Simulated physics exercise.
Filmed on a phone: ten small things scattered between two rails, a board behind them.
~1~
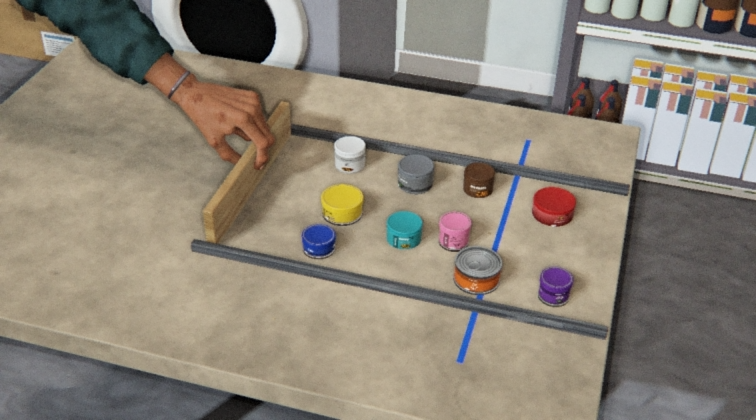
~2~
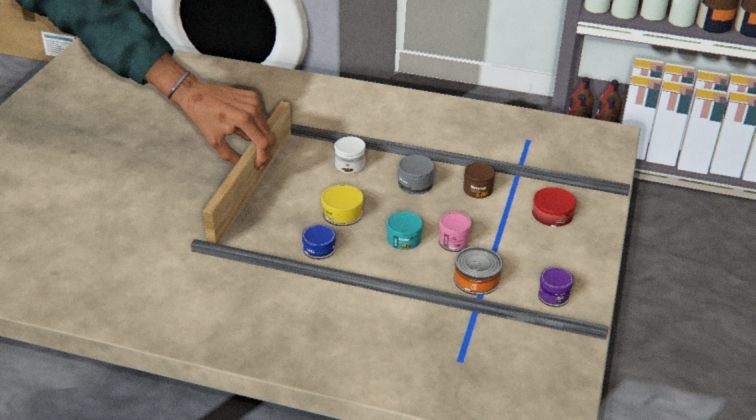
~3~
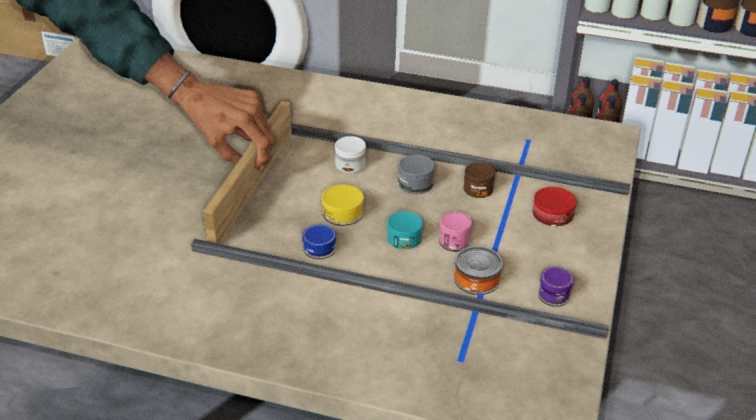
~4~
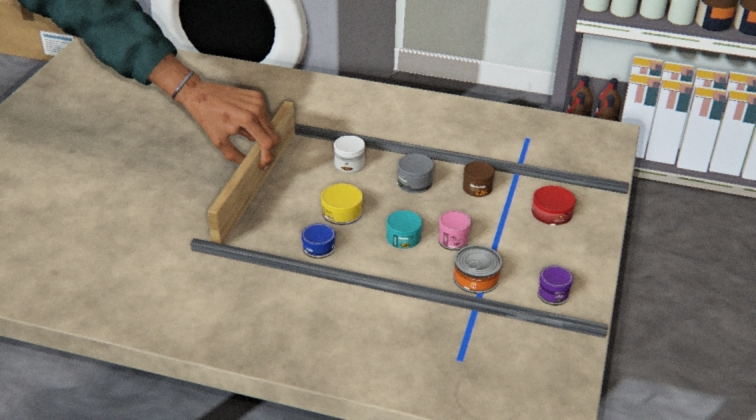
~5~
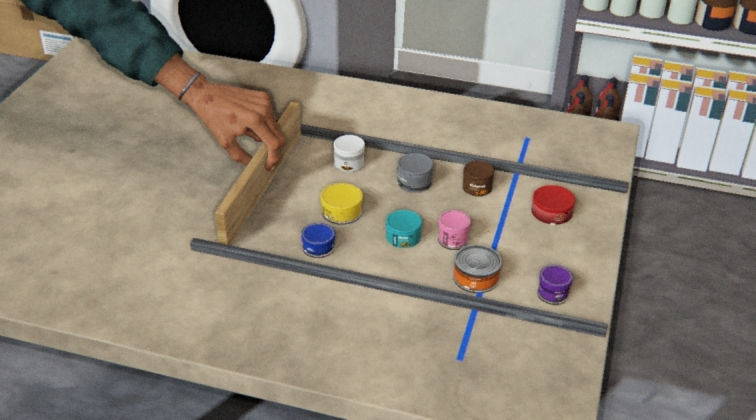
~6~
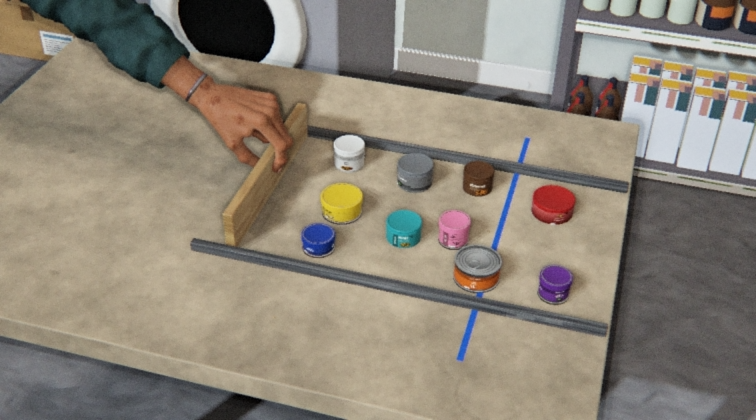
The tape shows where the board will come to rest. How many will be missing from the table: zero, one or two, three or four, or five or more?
As it turns out, the number that fall off is zero.
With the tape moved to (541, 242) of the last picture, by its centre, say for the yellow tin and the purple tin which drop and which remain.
The yellow tin does not fall; the purple tin comes down.
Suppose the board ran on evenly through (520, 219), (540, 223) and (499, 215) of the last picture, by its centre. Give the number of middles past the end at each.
Past the end: 0, 1 and 0.
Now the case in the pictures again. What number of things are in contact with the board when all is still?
The number is 5.
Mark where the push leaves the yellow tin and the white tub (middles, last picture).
The yellow tin at (519, 234), the white tub at (528, 181).
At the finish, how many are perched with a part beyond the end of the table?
0 of them.
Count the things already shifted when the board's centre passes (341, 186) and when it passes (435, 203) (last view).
The counts are 3 and 7.
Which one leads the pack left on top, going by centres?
Foremost is the purple tin.
A little later, none off yet; purple tin at rest near (555, 285); red tub at rest near (553, 205); orange tin at rest near (477, 269).
When it is over, the number that fall off is zero.
